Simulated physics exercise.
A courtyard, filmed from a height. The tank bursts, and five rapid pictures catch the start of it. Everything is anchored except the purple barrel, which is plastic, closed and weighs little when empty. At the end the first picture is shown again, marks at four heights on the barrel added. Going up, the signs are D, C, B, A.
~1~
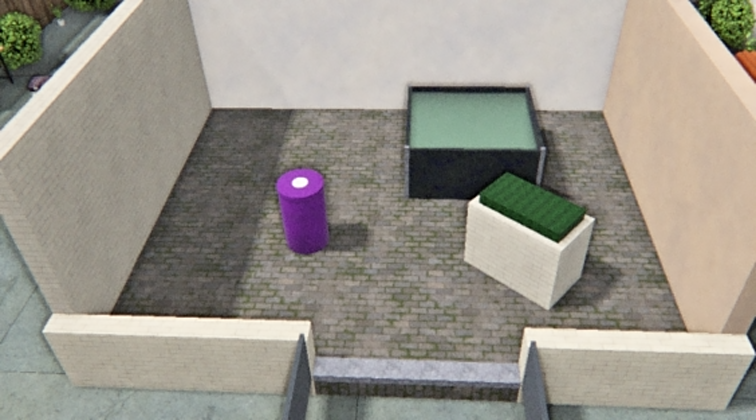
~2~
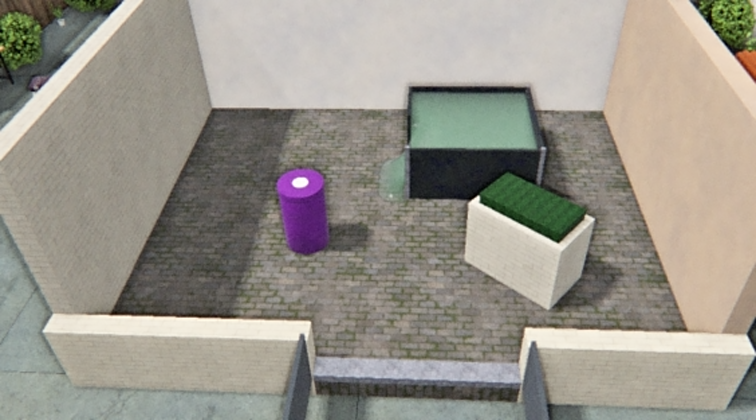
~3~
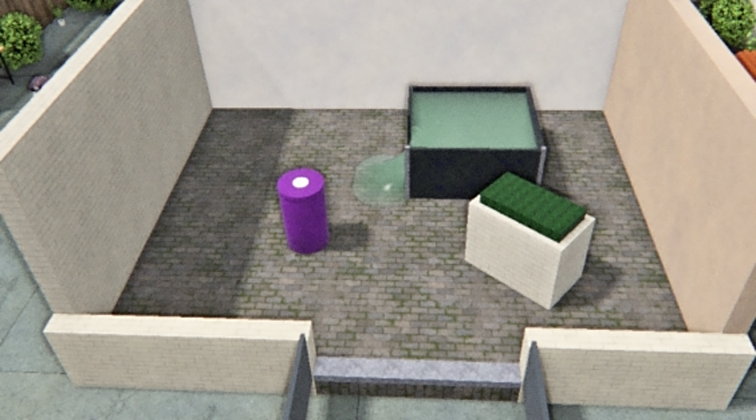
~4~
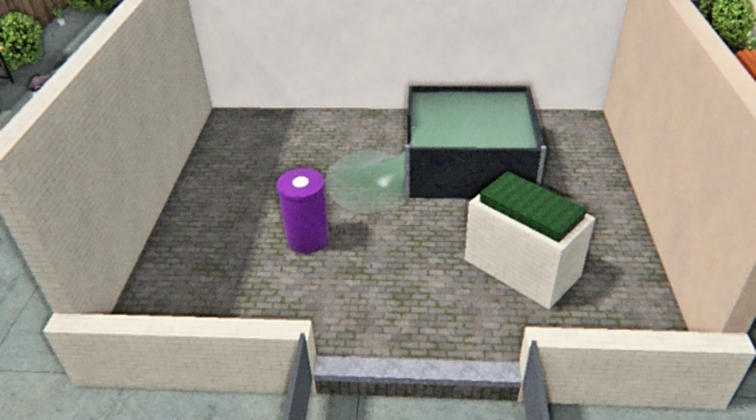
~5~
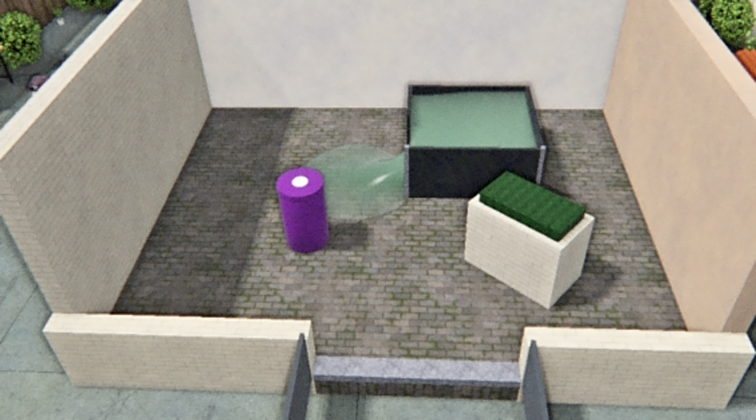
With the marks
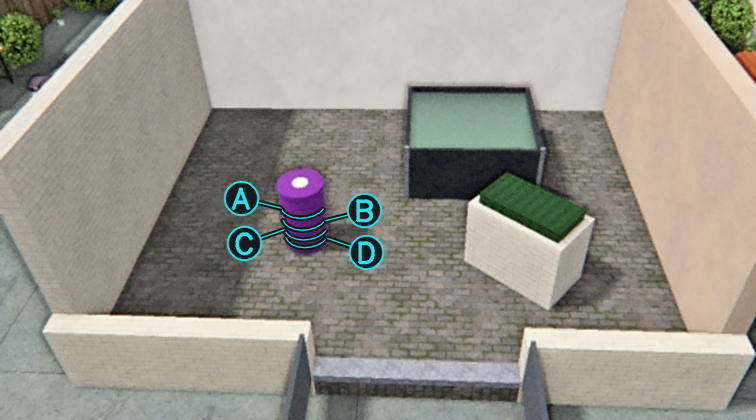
Pale green water spreads from the left side of a dark, open-topped tank across the brick paving of a walled yard, viewed from above. The tank stands near the back wall, with a purple barrel with a white spot on its lid to the left and a cream planter topped with green in front. The translucent patch widens leftward until it shows beside and behind the barrel, which stays upright, while the camera remains still.
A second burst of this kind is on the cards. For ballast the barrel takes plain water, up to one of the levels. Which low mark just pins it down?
Choose C.
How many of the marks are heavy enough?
Three.
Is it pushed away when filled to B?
No.
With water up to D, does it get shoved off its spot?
Yes, it does.
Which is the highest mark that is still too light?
Here it is mark D.
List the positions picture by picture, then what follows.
Lid of the purple barrel at (300, 183); tank full, its middle at (471, 121); open gate at (417, 328).
Water covers 1 % of the ground and is seen nearest the barrel at (384, 191).
Water covers 3 % of the ground and is seen nearest the barrel at (369, 198).
Water covers 5 % of the ground and is seen nearest the barrel at (340, 202).
Lid of the purple barrel at (300, 182); water covers 7 % of the ground and is seen nearest the barrel at (338, 213).
On the marked copy, A at (299, 218); B at (301, 230); C at (303, 240); D at (304, 247); from the bottom up D, C, B, A.
With A, it does not move.
With B, it does not move.
With C, it shifts by a finger or two and stays.
With D, it is pushed about its own width away.
